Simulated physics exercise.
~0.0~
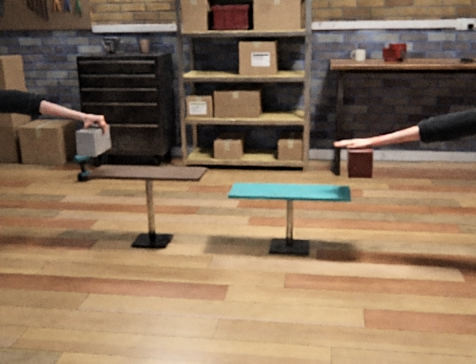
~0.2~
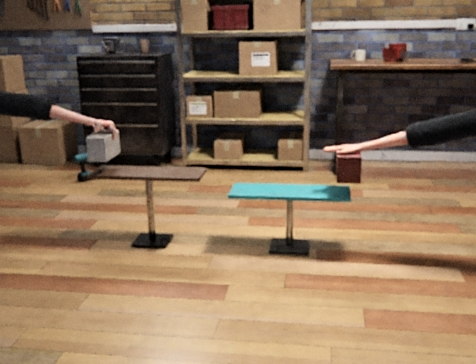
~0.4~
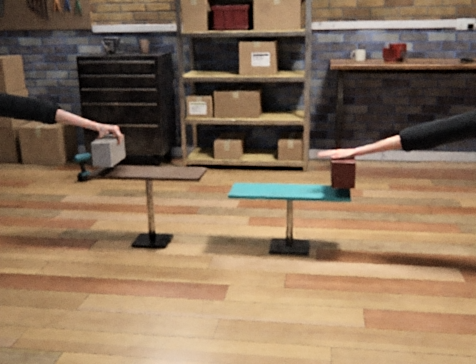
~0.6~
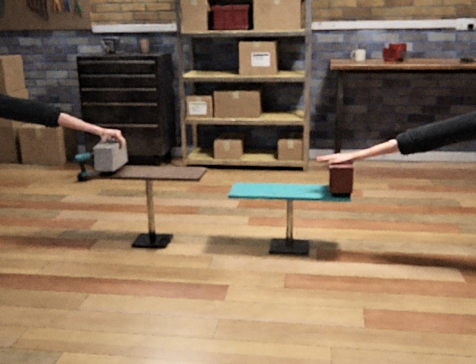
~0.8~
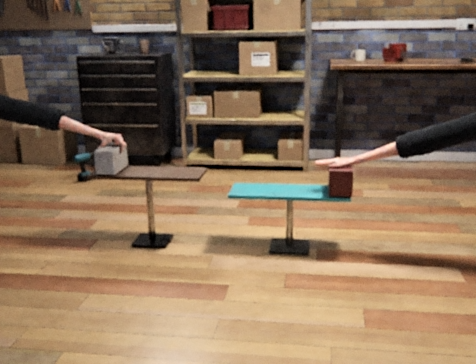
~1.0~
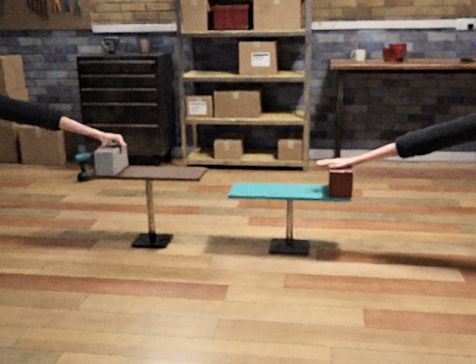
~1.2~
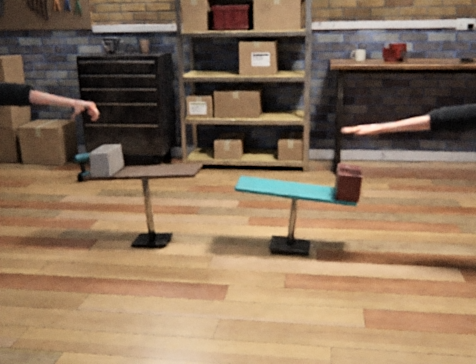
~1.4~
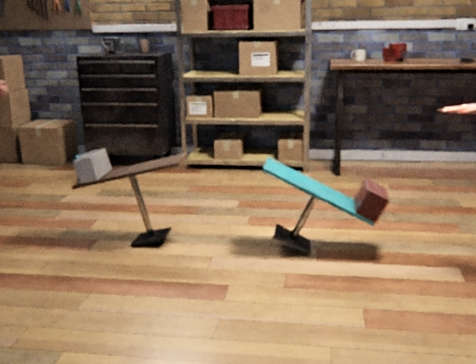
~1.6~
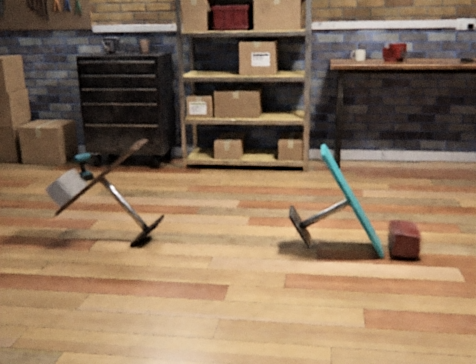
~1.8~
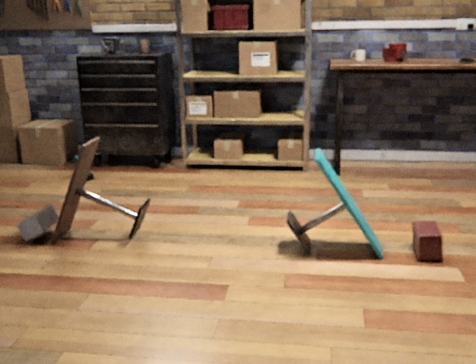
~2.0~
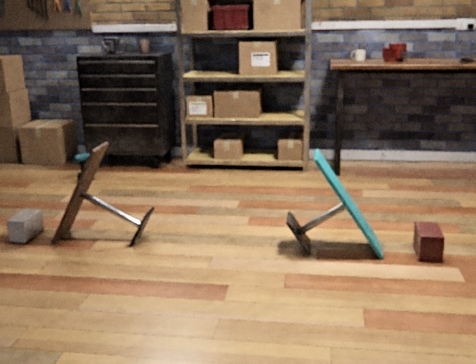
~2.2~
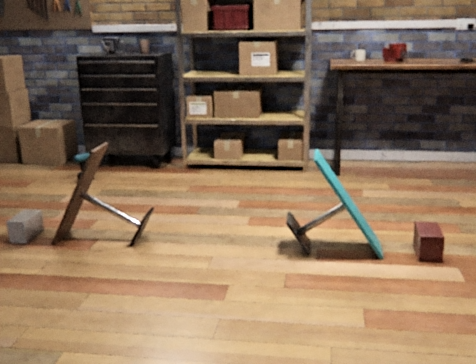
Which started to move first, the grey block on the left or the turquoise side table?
The grey block moved first, as the hand was bringing it onto the brown stand. The turquoise side table only began to tip later, after the hands had let go.
